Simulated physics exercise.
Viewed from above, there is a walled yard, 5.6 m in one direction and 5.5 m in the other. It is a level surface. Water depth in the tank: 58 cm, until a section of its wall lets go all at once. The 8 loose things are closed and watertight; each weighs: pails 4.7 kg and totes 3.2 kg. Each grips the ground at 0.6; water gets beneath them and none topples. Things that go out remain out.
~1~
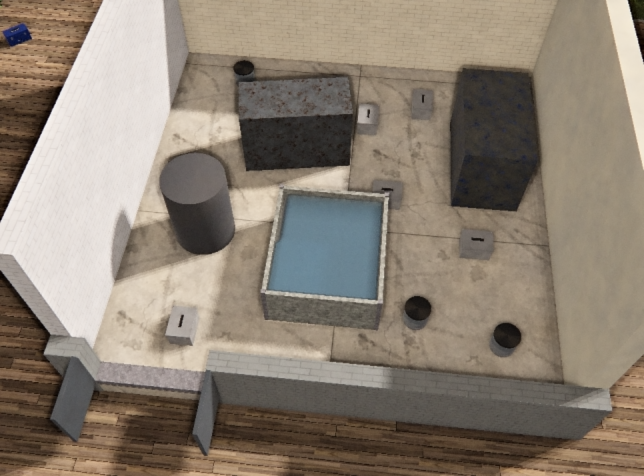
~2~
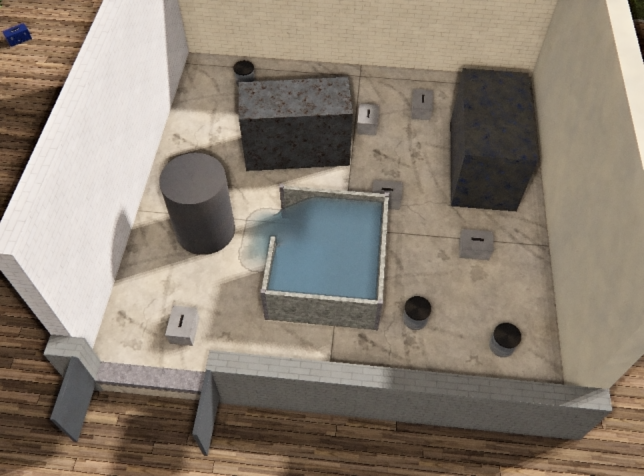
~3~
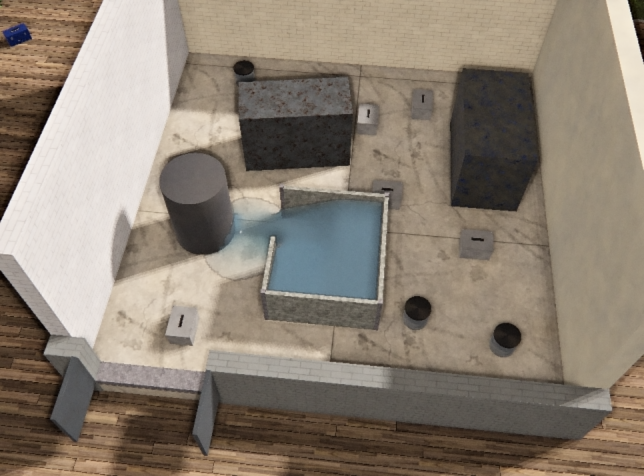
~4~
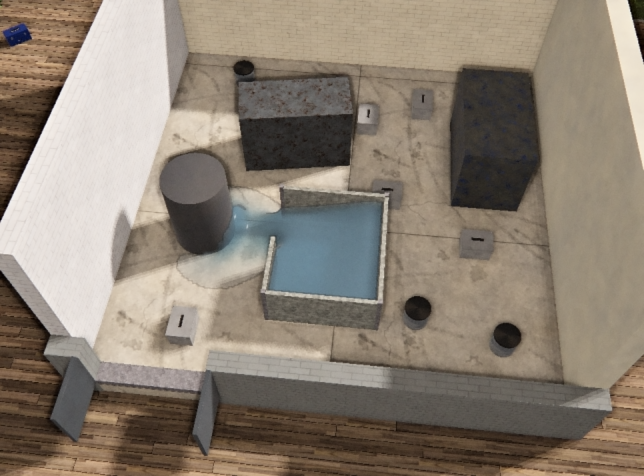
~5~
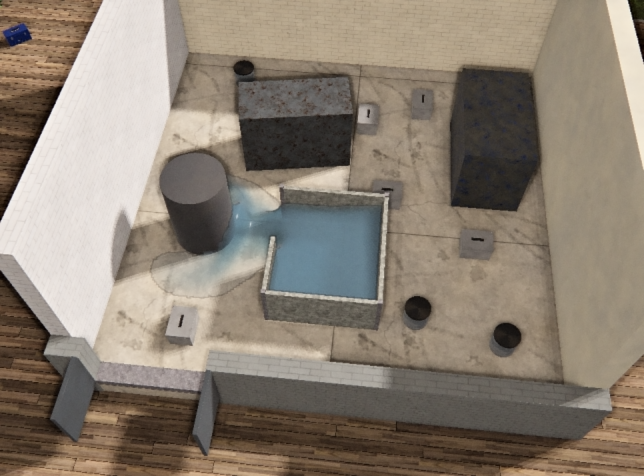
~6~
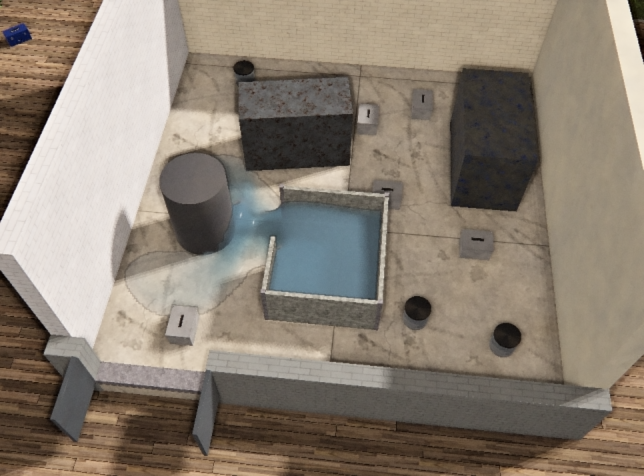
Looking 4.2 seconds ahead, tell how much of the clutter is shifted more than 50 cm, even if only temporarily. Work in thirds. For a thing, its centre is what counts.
The share is less than one third.
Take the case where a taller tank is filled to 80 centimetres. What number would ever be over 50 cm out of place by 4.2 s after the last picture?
Count: 5.
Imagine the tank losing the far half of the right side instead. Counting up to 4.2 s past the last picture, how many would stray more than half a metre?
Then 4 of them would.
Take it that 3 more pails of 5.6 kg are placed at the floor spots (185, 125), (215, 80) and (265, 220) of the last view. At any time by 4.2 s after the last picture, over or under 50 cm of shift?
In turn: More, more, past it.
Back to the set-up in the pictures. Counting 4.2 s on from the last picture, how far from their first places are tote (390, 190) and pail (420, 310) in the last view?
The first is off by 60 cm, the second by 0 cm.
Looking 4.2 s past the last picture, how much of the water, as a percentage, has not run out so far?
About 80 in a hundred parts of the water.
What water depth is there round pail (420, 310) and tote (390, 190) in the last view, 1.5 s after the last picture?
Close to 0 and 1 centimetres.
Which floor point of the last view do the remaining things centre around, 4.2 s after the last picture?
The average lands around (408, 198).
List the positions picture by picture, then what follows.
The first frame shows a pail at (418, 308) rests on the ground; a pail at (244, 67) rests on the ground; 1.9 m2 under water; 0 of 8 have shifted.
The second frame shows a pail at (418, 308) rests on the ground; a pail at (244, 67) rests on the ground; water covers 2.3 m2; 0 of 8 have shifted.
The third frame shows a pail at (418, 308) rests on the ground; a pail at (244, 67) rests on the ground; 2.8 m2 under water; 0 of 8 have shifted.
The fourth frame shows a pail at (418, 308), on the bottom; a pail at (244, 67) rests on the ground; 3.2 m2 under water; 0 of 8 have shifted.
The fifth frame shows a pail at (418, 308) rests on the ground; a pail at (244, 67) rests on the ground; water covers 3.7 m2; 0 of 8 have shifted.
The sixth frame shows a pail at (418, 308), on the bottom; a pail at (244, 67), on the bottom; 4.5 m2 under water; 0 of 8 have shifted.
Then, 0.4 s after the last picture 0 of 8 are over 50 cm from their spots; 0 afloat.
Then, 1.5 s after the last picture 1 of 8 are over 50 cm from their spots; 0 afloat.
Then, 2.8 s after the last picture 1 of 8 are over 50 cm from their spots; 0 afloat.
Then, 4.2 s after the last picture 2 of 8 are over 50 cm from their spots, and 2 have been at some point; 2 afloat.
